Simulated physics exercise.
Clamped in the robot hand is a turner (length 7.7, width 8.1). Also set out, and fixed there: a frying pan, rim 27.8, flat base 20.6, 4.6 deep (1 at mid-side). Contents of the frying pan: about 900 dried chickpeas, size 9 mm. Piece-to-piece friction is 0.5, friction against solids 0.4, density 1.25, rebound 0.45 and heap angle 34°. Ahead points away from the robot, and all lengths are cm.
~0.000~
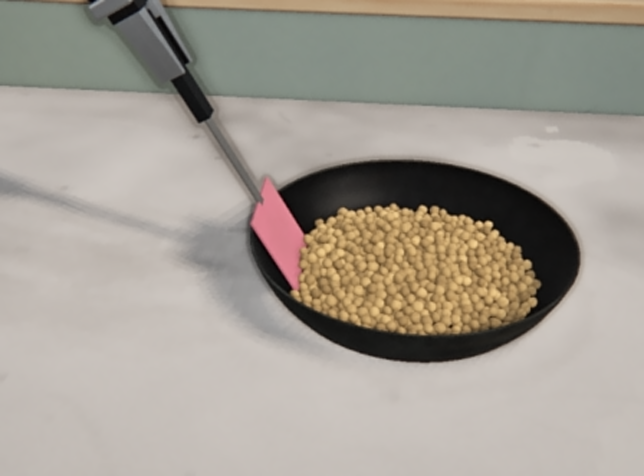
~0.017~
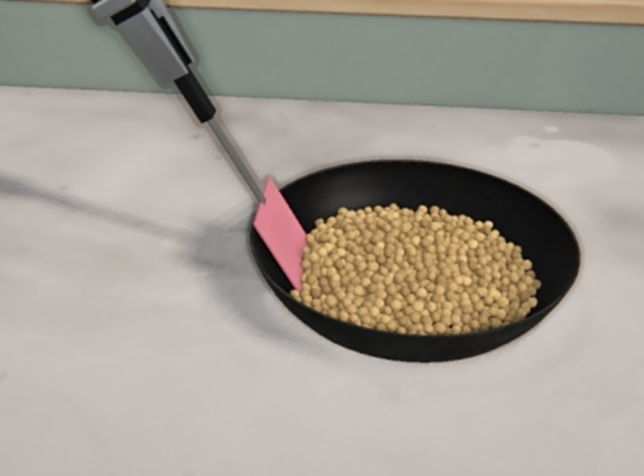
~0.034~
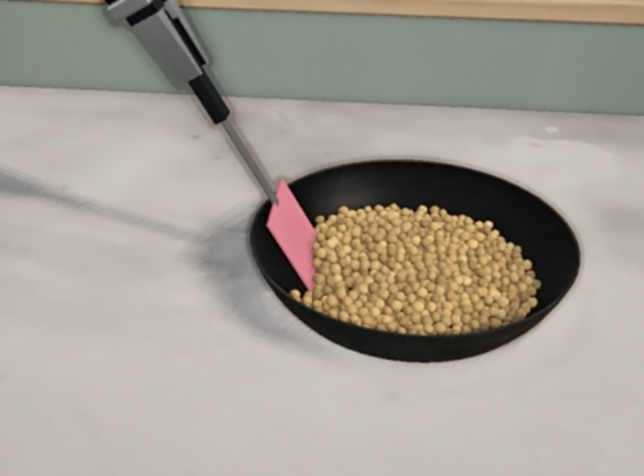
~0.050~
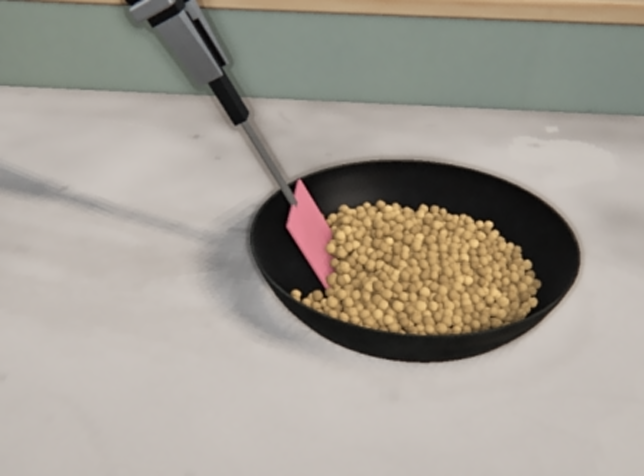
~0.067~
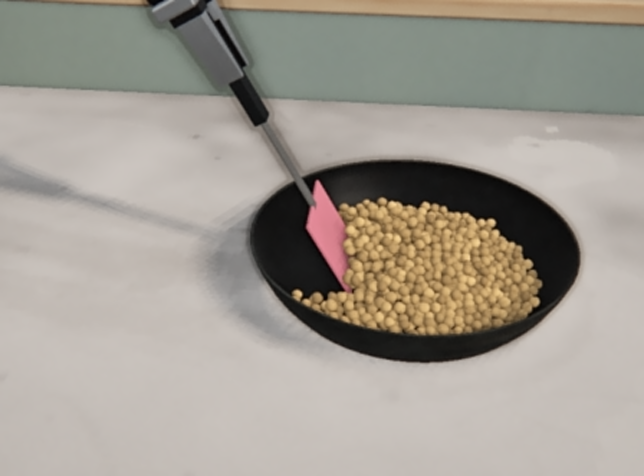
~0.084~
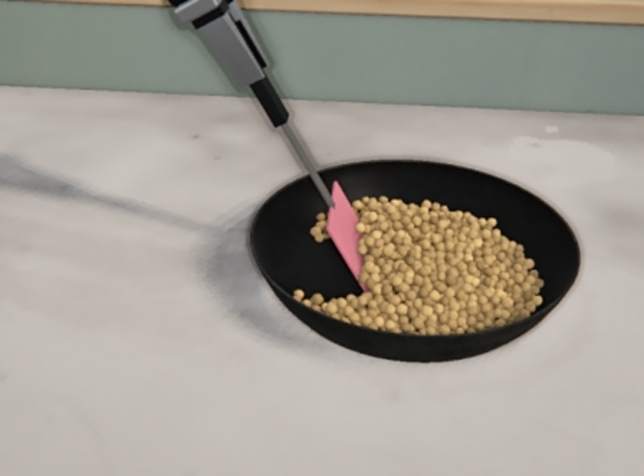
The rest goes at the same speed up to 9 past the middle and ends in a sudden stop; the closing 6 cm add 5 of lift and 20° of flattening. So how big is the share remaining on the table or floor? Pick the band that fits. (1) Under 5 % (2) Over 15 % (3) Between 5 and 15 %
Option 3: Between 5 and 15 %.
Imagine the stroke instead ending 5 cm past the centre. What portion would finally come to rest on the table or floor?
Close to 5 per cent would end on the table or floor.
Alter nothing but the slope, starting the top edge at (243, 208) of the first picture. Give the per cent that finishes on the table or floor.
Some 10 per cent.
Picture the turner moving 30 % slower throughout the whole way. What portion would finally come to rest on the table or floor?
The share on the table or floor would be about 5 percent.
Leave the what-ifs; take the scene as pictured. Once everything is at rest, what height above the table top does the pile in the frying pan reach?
Some 4.5 cm above the table.
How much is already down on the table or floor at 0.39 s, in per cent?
Close to 10 per cent of the load.
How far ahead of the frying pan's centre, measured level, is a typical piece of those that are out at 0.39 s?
Some 26 centimetres ahead.
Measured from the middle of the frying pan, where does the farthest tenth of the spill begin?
Roughly 65 cm.
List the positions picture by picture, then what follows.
In the first picture, the turner top edge at (259, 199), sloping 61°; upper third of the load around (403, 259), from x 295 to 535, top at y 210; 900 in the frying pan.
In the second picture, the turner top edge at (262, 199), sloping 61°; upper third of the load around (401, 258), from x 295 to 535, top at y 210.
In the third picture, the turner top edge at (275, 200), sloping 61°; upper third of the load around (395, 257), from x 295 to 535, top at y 210.
In the fourth picture, the turner top edge at (293, 202), sloping 61°; upper third of the load around (396, 254), from x 295 to 535, top at y 205.
In the fifth picture, the turner top edge at (312, 203), sloping 61°; upper third of the load around (399, 254), from x 295 to 535, top at y 205.
In the sixth picture, the turner top edge at (331, 204), sloping 61°; upper third of the load around (406, 254), from x 295 to 540, top at y 200; 900 in the frying pan.
After 0.13 s, sloping 61°, highest piece 5 above the table; 900 in the frying pan.
After 0.17 s, sloping 54°, highest piece 6 above the table; 900 in the frying pan.
After 0.39 s, sloping 41°, highest piece 5 above the table; 807 in the frying pan, 90 on the table or floor, 3 on the blade or in flight.
After 1.44 s, sloping 41°, highest piece 4 above the table; 807 in the frying pan, 93 on the table or floor.
In the end, 807 in the frying pan, 93 on the table or floor. That is 10 % on the table or floor.
